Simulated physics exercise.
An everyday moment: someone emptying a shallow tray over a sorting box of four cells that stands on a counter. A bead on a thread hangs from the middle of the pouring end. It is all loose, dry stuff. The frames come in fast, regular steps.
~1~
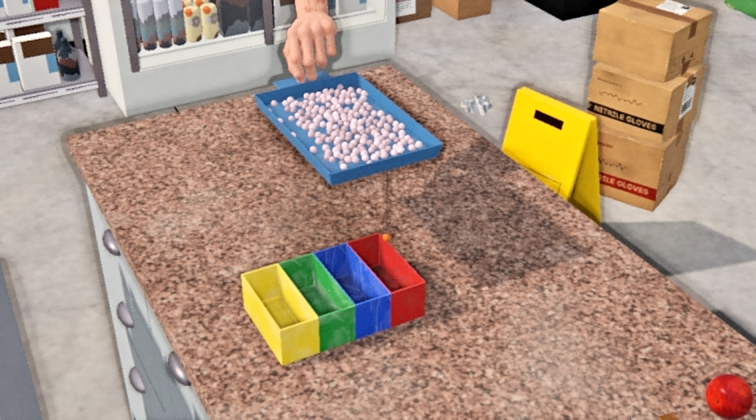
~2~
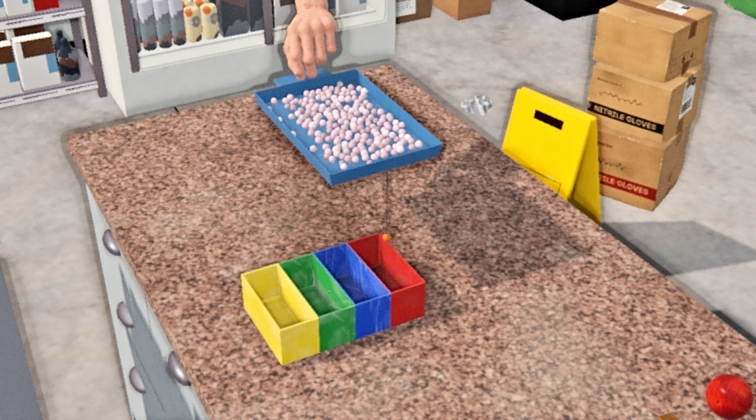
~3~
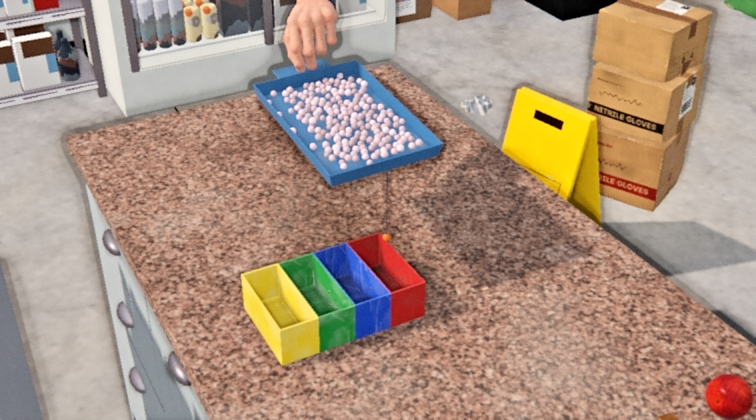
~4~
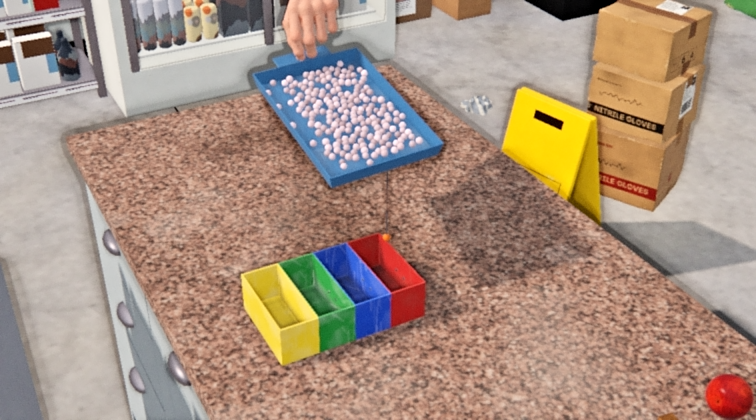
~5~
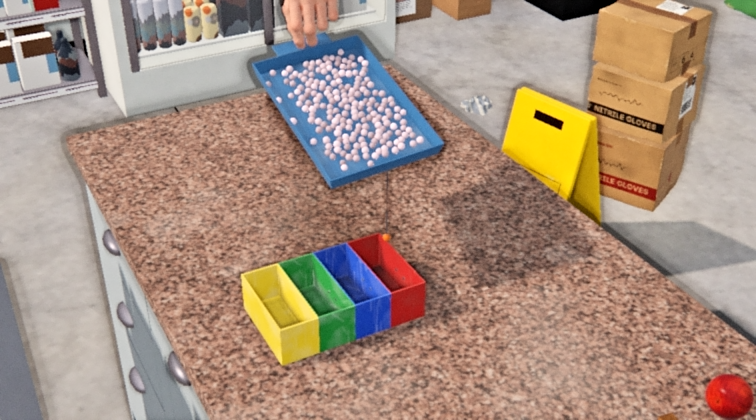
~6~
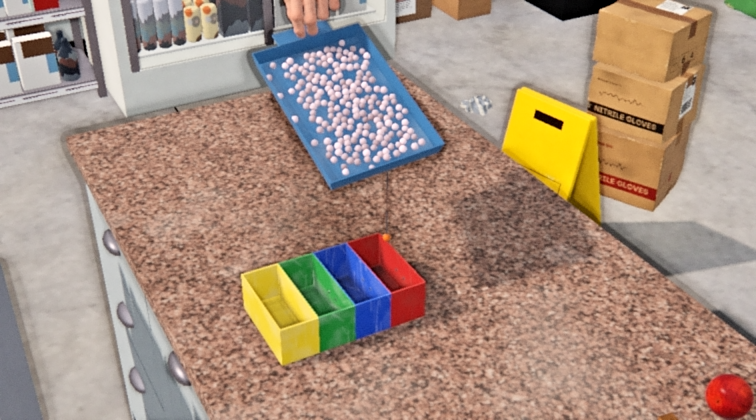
On a speckled stone counter, a hand holds the far end of a shallow blue tray of small pale beads, beyond a sorting box with yellow, green, blue and red cells. The hand gradually raises that end, and the tray slants more steeply, its near end dipping slightly at the left corner as the beads shift and spread.
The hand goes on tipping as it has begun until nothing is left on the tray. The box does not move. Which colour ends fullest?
Most goes to the blue cell.
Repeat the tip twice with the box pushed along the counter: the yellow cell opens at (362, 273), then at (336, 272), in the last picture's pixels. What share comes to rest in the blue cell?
In turn 0 and 10 in a hundred.
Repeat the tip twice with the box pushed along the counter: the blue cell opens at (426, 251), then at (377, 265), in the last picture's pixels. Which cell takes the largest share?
One: The yellow cell. Two: The cell in green.
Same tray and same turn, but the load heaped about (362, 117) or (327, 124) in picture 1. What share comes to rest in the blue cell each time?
Near 50 % and 50 %.
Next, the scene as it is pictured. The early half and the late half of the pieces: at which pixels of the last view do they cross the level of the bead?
First near (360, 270), later near (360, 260).
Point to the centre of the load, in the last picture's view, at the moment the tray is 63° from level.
Around (359, 171).
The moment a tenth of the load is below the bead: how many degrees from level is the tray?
Around 70° of tilt.
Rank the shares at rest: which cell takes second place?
Next in line is that red cell.
Soon after the last picture, tray tipped steeply; most on the tray; a stray few in the blue cell; a stray few in the green cell; a small part falling or outside the box.
A little later, tray tipped past a quarter turn; about a quarter on the tray; about a quarter in the blue cell; a small part in the red cell; a small part in the green cell; a stray few in the yellow cell; about a third falling or outside the box.
Later still, tray tipped past a quarter turn; about half in the blue cell; about a quarter in the red cell; a small part in the green cell; a stray few in the yellow cell; about a quarter falling or outside the box.
By the end, tray tipped past a quarter turn; about half in the blue cell; about a quarter in the red cell; a small part in the green cell; a stray few in the yellow cell; about a quarter outside the box.
